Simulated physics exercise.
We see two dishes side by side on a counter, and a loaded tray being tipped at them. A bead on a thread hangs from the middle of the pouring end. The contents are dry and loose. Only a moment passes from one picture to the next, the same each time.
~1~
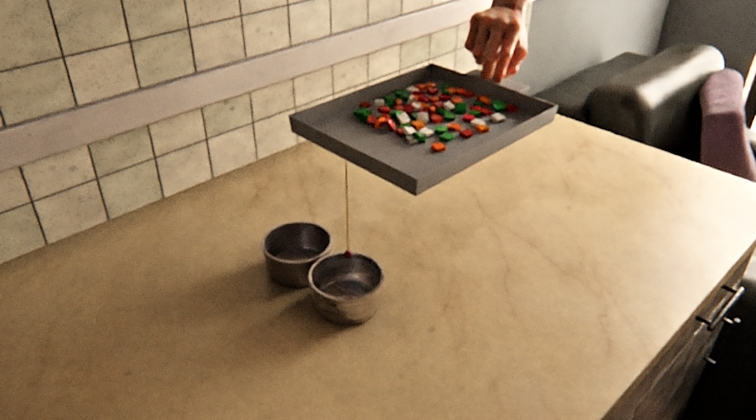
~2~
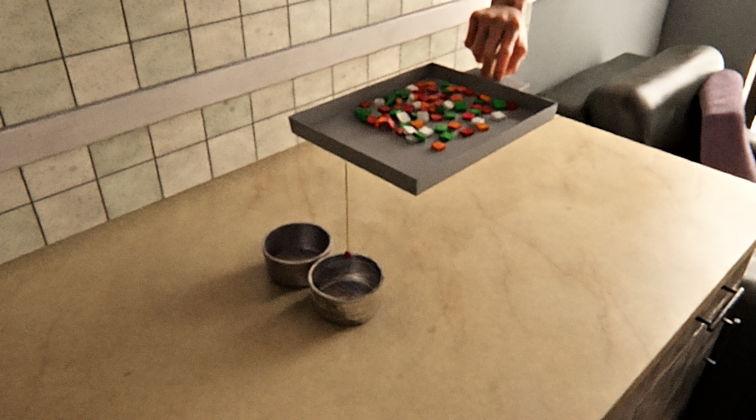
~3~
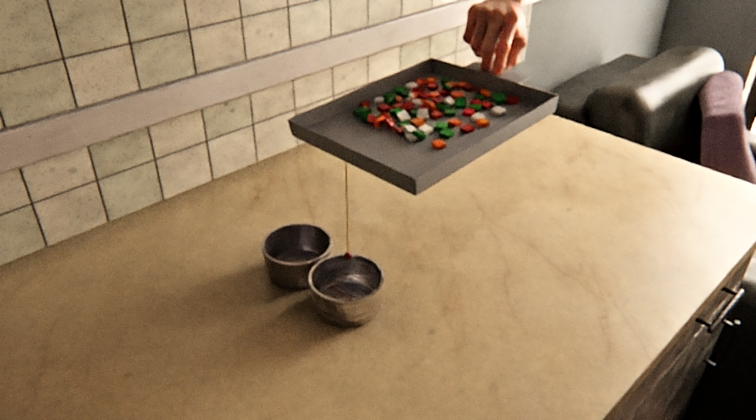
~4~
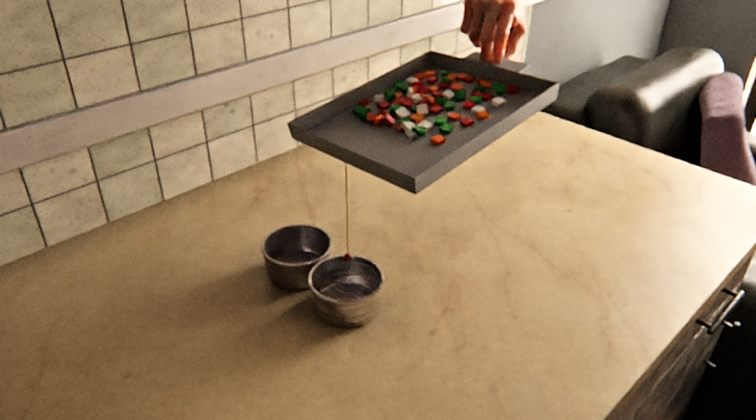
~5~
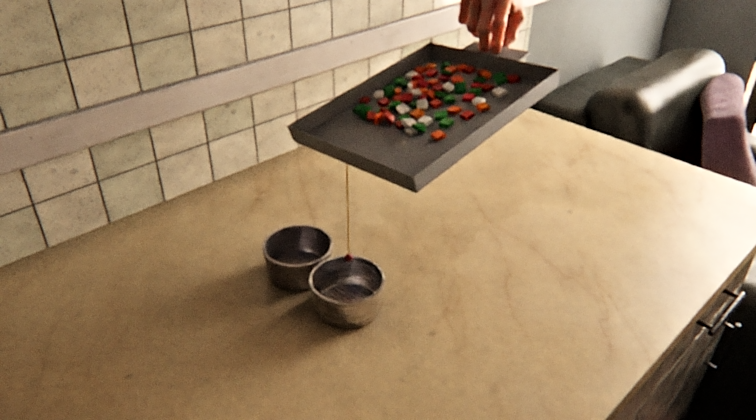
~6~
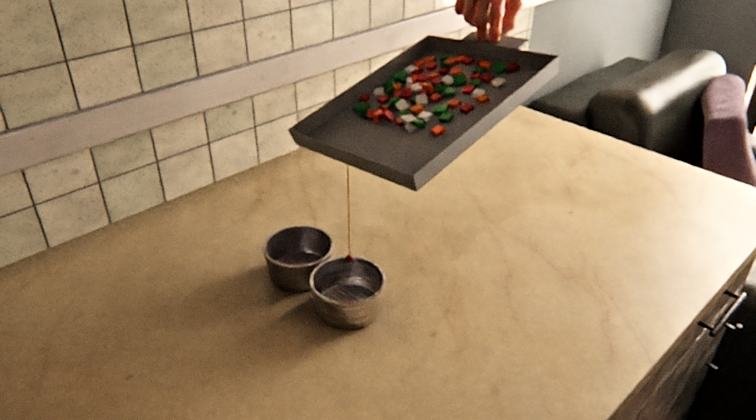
Grey tray of red, green and white mosaic tiles tilting slightly in a hand's grip above two metal dishes on a counter.
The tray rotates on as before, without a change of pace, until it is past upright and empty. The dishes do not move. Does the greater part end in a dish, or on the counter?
Caught overall: The larger part.
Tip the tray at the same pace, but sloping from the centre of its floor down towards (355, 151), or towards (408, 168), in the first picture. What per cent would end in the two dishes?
In turn 40 and 10 in a hundred.
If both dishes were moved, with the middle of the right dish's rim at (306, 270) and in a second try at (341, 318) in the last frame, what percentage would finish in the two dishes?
In turn 50 and 10 in a hundred.
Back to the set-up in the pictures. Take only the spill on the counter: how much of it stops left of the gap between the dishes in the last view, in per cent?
About 90 per cent.
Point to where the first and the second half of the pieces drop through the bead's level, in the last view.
At about (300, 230), then at (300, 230).
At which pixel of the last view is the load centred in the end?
At about (297, 264).
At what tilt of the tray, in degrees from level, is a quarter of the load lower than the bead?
Near 90 degrees.
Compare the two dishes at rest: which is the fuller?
That is the left-hand dish.
Shortly afterwards, tray tipped steeply; all but a few on the tray; only a few in the air.
Next, tray tipped right over; near two thirds on the tray; near a quarter in the left dish; a little outside both; only a few in the air.
Some moments later, tray tipped past a quarter turn; only a few in the right dish; the bulk in the left dish; a little outside both; only a few in the air.
In the end, tray tipped past a quarter turn; only a few in the right dish; the bulk in the left dish; a little outside both; only a few in the air.
